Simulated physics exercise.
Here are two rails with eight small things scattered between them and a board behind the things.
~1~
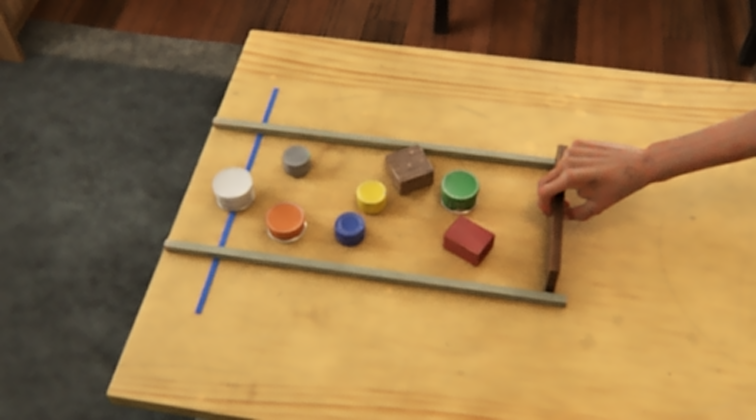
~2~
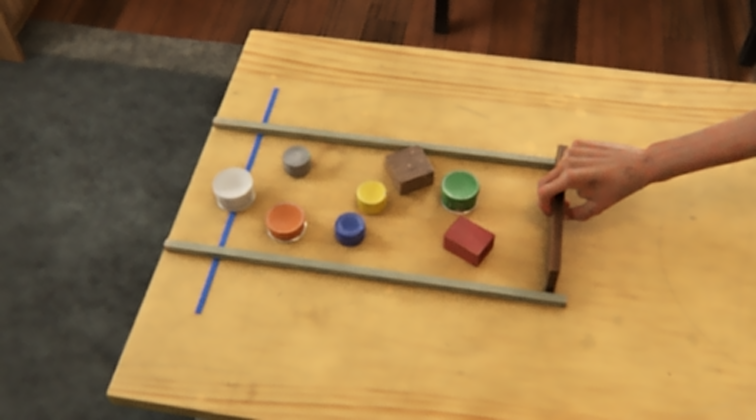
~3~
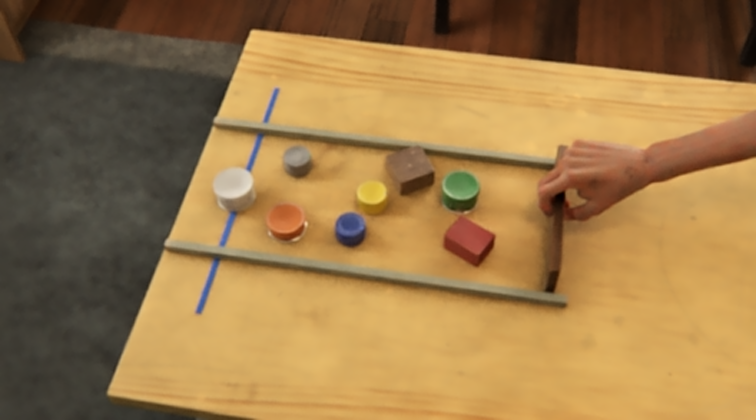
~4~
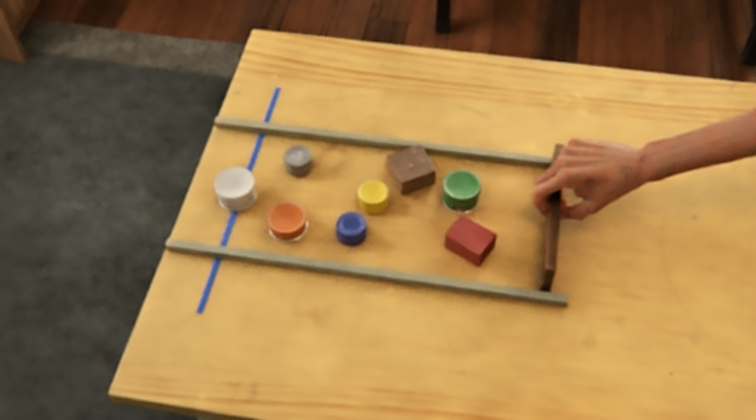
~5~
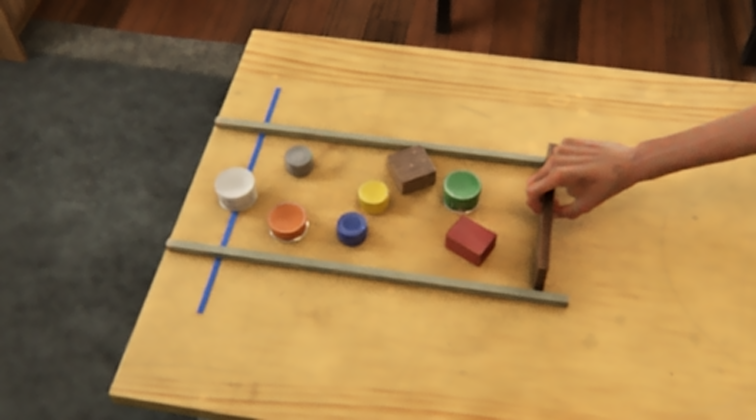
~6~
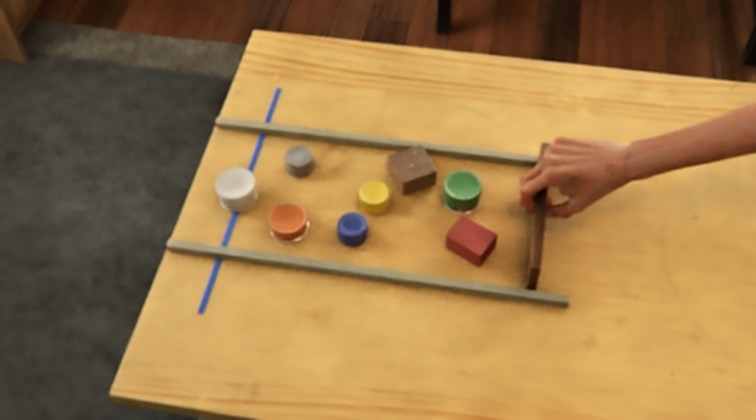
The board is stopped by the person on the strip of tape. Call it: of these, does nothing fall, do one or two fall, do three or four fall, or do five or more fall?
One or two fall.
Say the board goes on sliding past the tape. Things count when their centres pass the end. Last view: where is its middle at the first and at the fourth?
I'd say close to (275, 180), then close to (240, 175).
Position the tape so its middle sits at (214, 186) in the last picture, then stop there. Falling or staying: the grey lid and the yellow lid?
Result - the grey lid is gone, the yellow lid is safe.
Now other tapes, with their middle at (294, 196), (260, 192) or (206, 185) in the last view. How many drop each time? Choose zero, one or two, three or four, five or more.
So in that order I'd say zero; one to two; 5 or more.
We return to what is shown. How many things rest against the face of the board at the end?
It's 4 of them.
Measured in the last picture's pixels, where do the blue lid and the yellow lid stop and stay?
Roughly (178, 211); the other one roughly (225, 194).
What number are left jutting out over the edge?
You'd get 3.
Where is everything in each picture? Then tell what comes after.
White tin (234, 190); grey lid (297, 161); orange pot (286, 222); board (556, 217); tape (241, 190), in the first picture.
Grey lid (297, 162); board (556, 217), in the second picture.
Orange pot (286, 223); blue lid (351, 230), in the third picture.
White tin (236, 190); red block (470, 241), in the fourth picture.
Grey lid (299, 161); yellow lid (374, 197), in the fifth picture.
White tin (237, 190); grey lid (300, 162); orange pot (289, 223); board (539, 215); tape (244, 189), in the sixth picture.
A little later, none off yet; white tin at rest near (237, 190); grey lid at rest near (300, 162); orange pot at rest near (289, 223).
Next, none off yet; white tin at rest near (237, 190); grey lid shifted a little near (287, 160); orange pot shifted about its own width near (232, 223).
When it is over, the number that fall off is one or two; down, orange pot.
